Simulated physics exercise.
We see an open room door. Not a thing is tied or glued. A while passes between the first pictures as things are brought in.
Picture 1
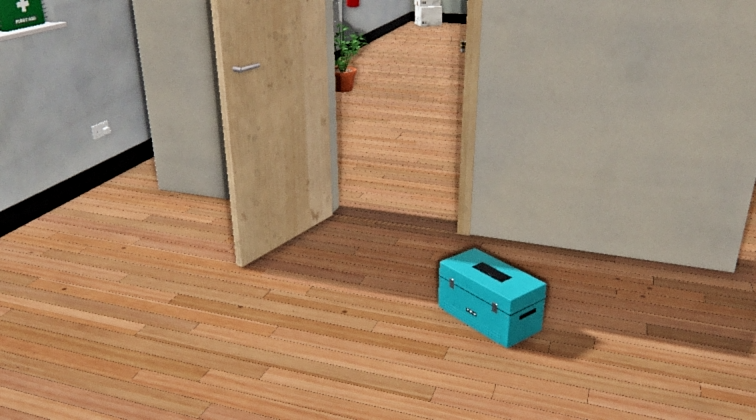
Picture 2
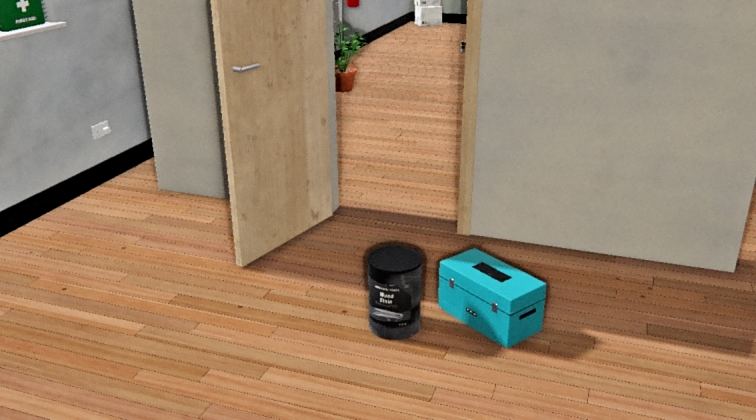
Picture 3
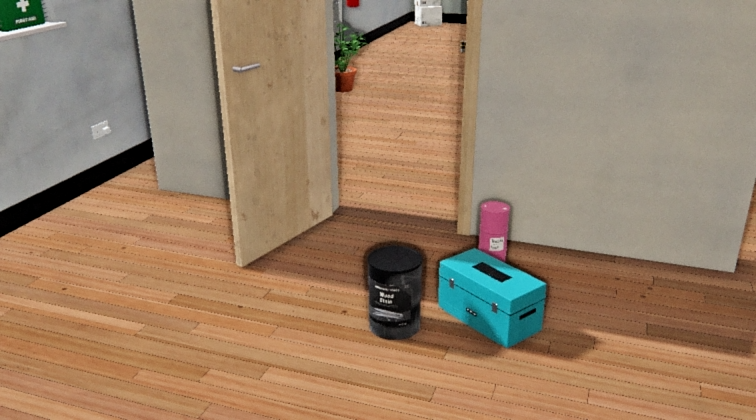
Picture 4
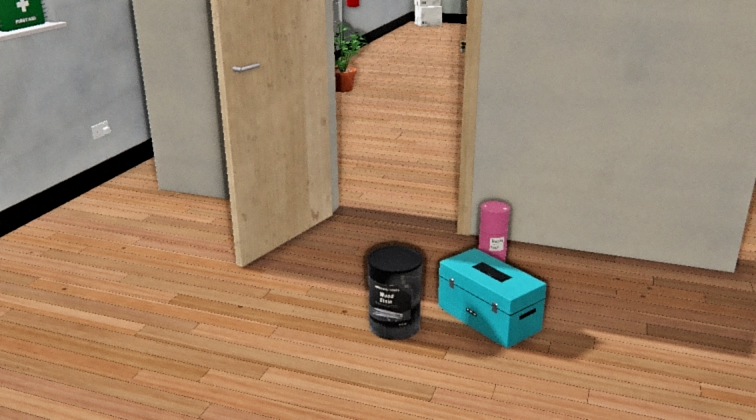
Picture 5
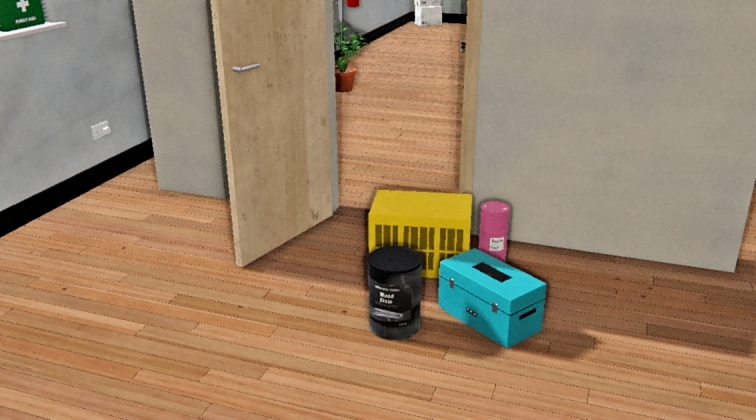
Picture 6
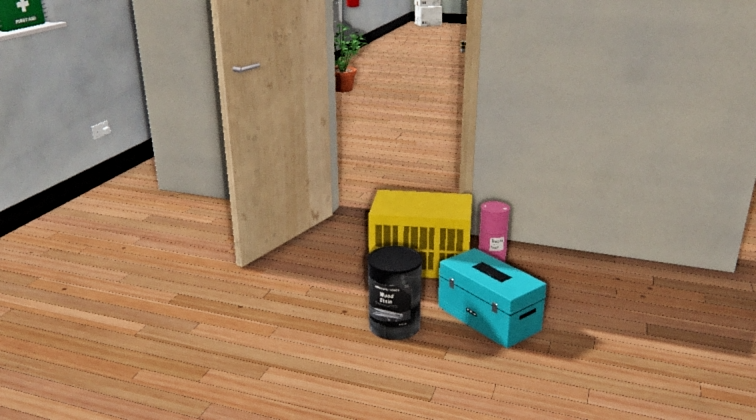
A black pail, then a pink canister, then a yellow chest appeared one after another around a turquoise toolbox on the wooden floor, while the door behind them stayed wide open and still.
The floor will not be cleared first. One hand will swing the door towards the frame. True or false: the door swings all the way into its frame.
False.
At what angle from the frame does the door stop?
I'd say it stays open by roughly 50 degrees.
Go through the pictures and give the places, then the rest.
In the first frame, door wide open and still.
In the second frame, door wide open and still; turquoise toolbox (490, 296).
In the third frame, door wide open and still; black pail (395, 293); turquoise toolbox (490, 296).
In the fourth frame, door wide open and still; pink canister (493, 238); black pail (395, 293).
In the fifth frame, door wide open and still; turquoise toolbox (490, 296); pink canister (493, 238).
In the sixth frame, door wide open and still; yellow chest (421, 234); black pail (395, 293).
Then, 0.50 s past the last view, door 96° open.
Then, 0.90 s past the last view, door 79° open.
Then, 1.10 s past the last view, door 69° open.
Then, 1.40 s past the last view, door 53° open.
Finally, door 52° open; all 4 still in place. Final places as the last picture's camera would see them, yellow chest near (424, 233).
